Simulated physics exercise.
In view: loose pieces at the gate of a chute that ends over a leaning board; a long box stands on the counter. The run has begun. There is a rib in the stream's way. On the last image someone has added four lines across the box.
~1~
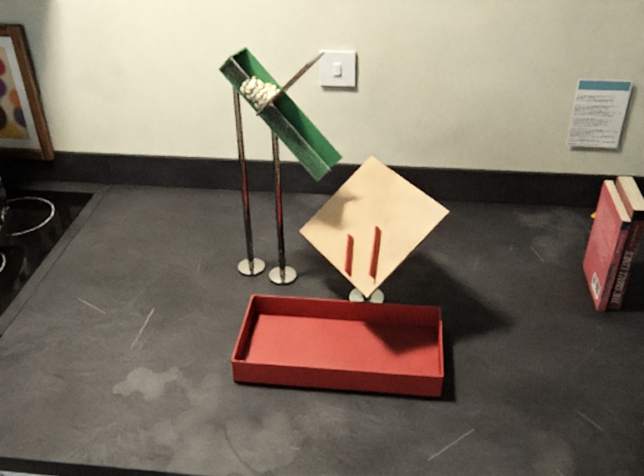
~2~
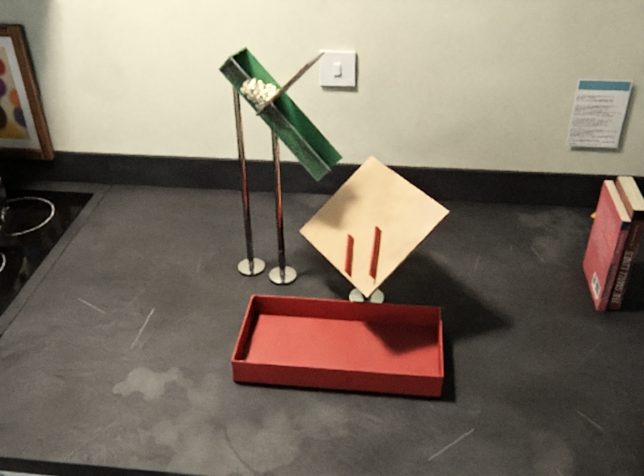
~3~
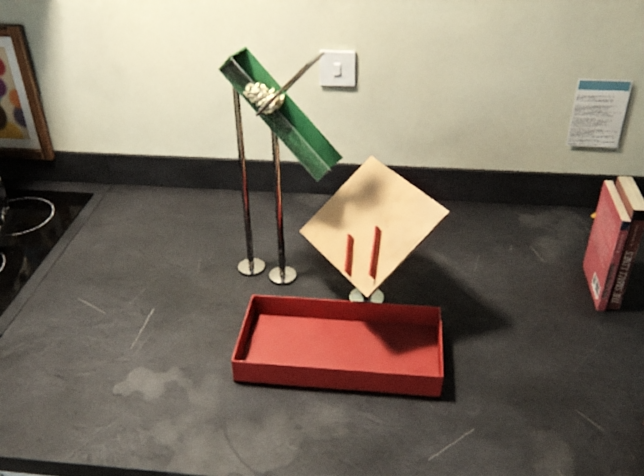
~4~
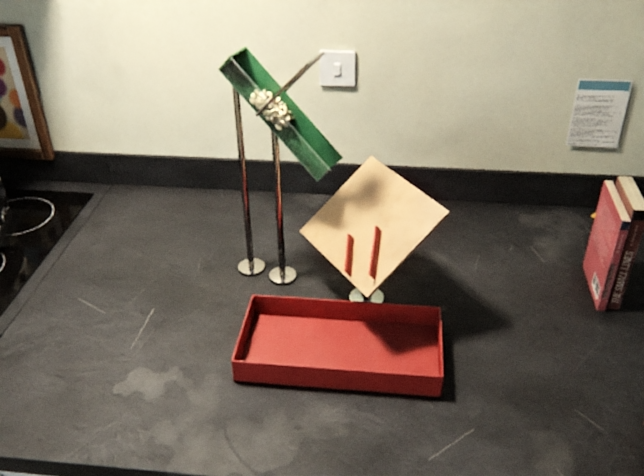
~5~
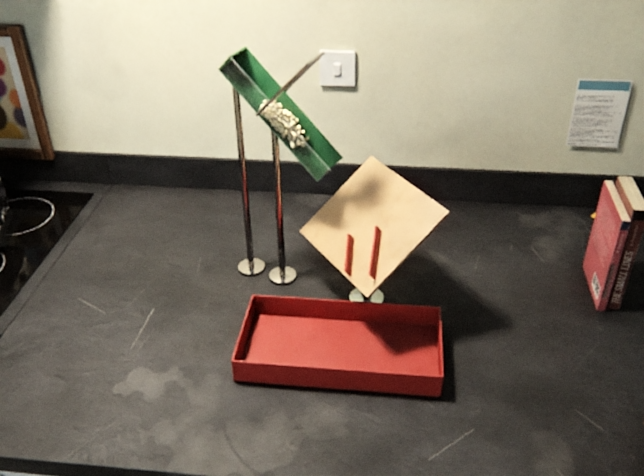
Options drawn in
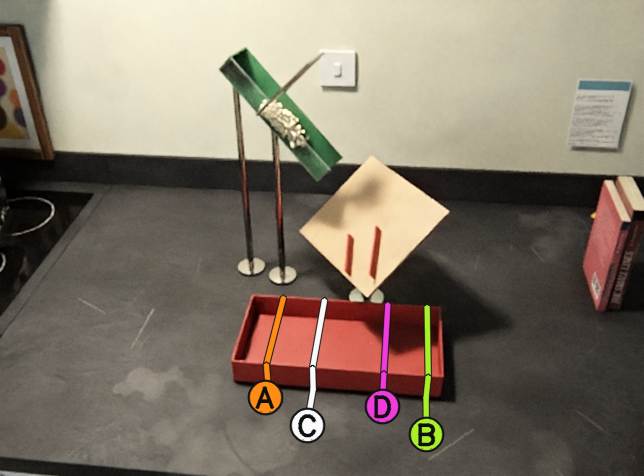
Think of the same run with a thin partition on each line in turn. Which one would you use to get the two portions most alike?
The best line is C.
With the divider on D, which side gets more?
The left side.
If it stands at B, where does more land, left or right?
The left side.
On the marked copy, line A crosses the front rim at (266, 363); line B crosses the front rim at (428, 375); line C crosses the front rim at (312, 367); line D crosses the front rim at (383, 372).
With A, of what is caught, none on the left of the divider, all on the right.
With B, of what is caught, all on the left of the divider, none on the right.
With C, of what is caught, about a third on the left of the divider, about two thirds on the right.
With D, of what is caught, all on the left of the divider, none on the right.
